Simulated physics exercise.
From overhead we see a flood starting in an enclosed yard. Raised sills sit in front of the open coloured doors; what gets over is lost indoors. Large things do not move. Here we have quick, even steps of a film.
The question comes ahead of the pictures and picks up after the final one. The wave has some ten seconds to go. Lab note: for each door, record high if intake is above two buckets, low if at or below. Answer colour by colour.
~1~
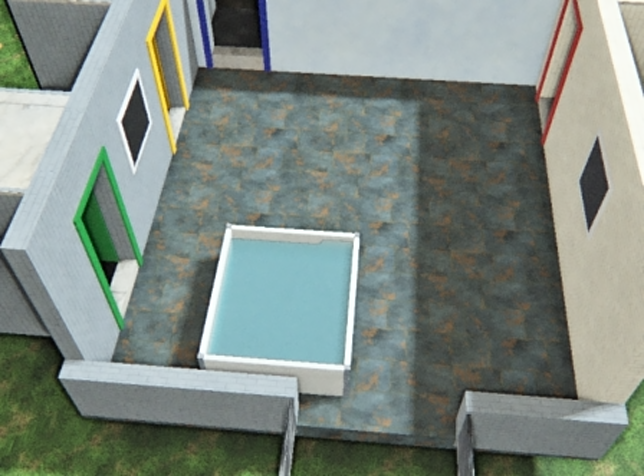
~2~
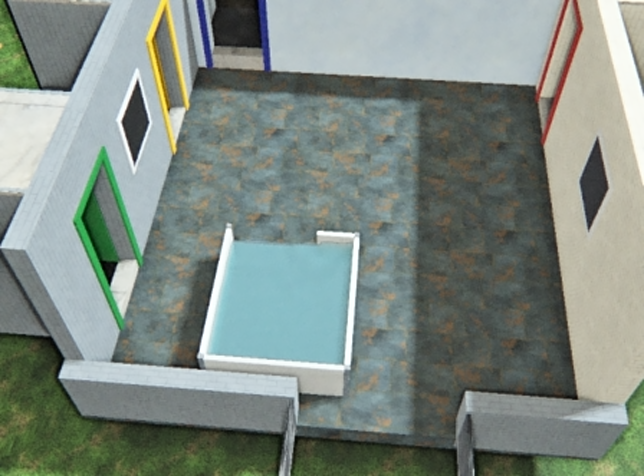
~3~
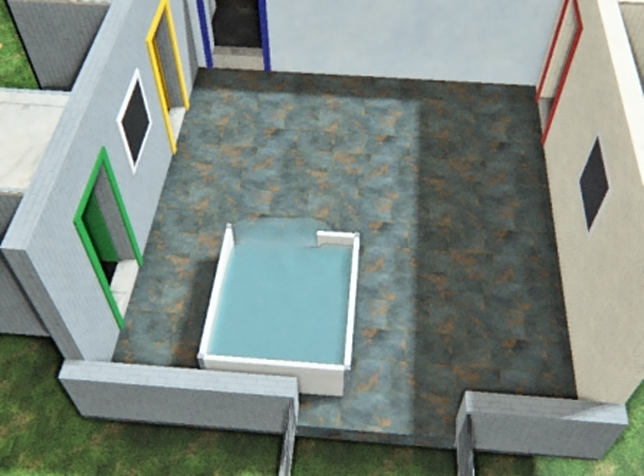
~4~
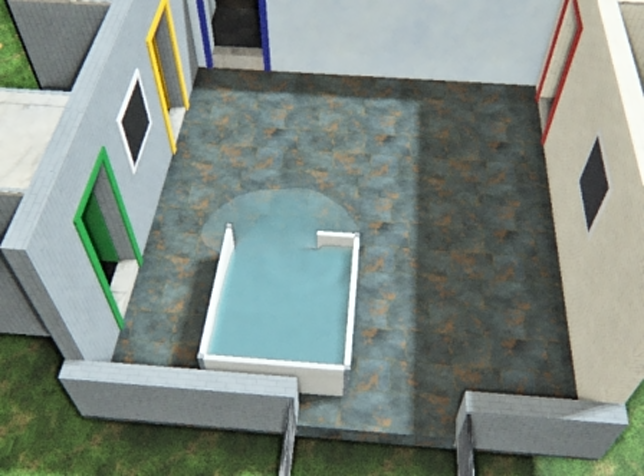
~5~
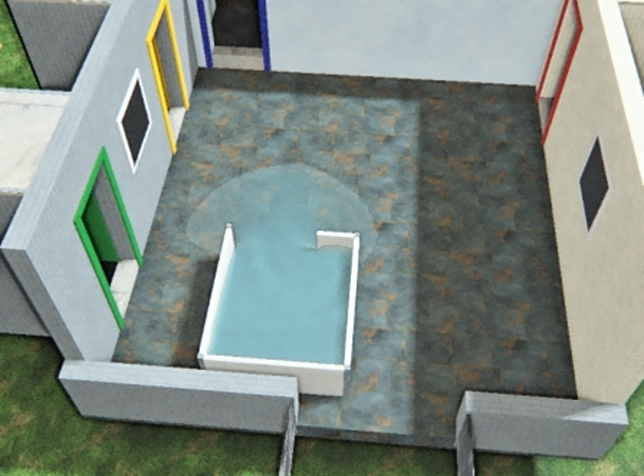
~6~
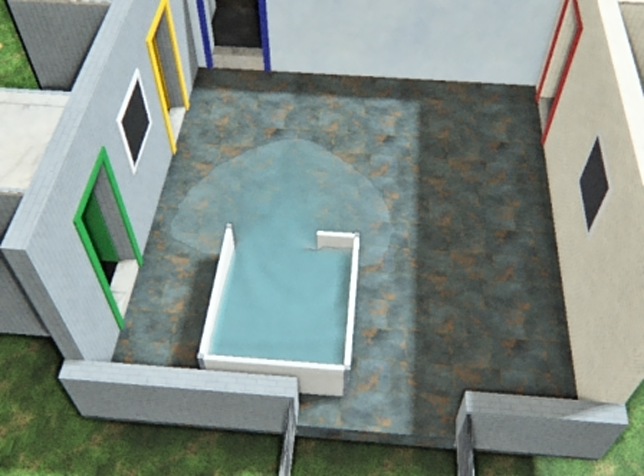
Blue door: Low; green door: Low; yellow door: High; red door: Low.
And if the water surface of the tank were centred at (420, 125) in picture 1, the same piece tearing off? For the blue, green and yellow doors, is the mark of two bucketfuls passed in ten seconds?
Blue: Falls short; green: Falls short; yellow: Crosses the threshold.
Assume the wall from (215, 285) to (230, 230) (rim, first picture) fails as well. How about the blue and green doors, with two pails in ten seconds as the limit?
As I see it, the blue one stays within bounds and the green one breaks the limit.
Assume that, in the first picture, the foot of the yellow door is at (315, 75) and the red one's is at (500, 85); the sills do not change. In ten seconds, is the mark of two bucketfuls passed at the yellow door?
The yellow door exceeds it.
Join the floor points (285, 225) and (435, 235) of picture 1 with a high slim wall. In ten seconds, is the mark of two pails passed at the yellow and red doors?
Yellow door: Goes past the limit; red door: Falls short.
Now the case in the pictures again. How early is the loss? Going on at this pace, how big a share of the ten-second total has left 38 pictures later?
About 65 per cent.
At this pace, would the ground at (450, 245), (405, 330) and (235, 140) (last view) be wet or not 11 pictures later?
In that order the points end up high and dry, high and dry and soaked.
A moment on, water covers 35 % of the floor; the blue door not reached, the green door not reached, the yellow door not reached, the red door not reached.
Next, water covers 45 % of the floor; the blue door wet at the sill, nothing in, the green door not reached, the yellow door under two buckets in, the red door not reached.
Then, water covers 50 % of the floor; the blue door wet at the sill, nothing in, the green door wet at the sill, nothing in, the yellow door over two buckets in, the red door not reached.
Later, water covers 65 % of the floor; the blue door under two buckets in, the green door wet at the sill, nothing in, the yellow door over two buckets in, the red door under two buckets in.
In the end, water covers 95 % of the floor; the blue door under two buckets in, the green door wet at the sill, nothing in, the yellow door over two buckets in, the red door under two buckets in.
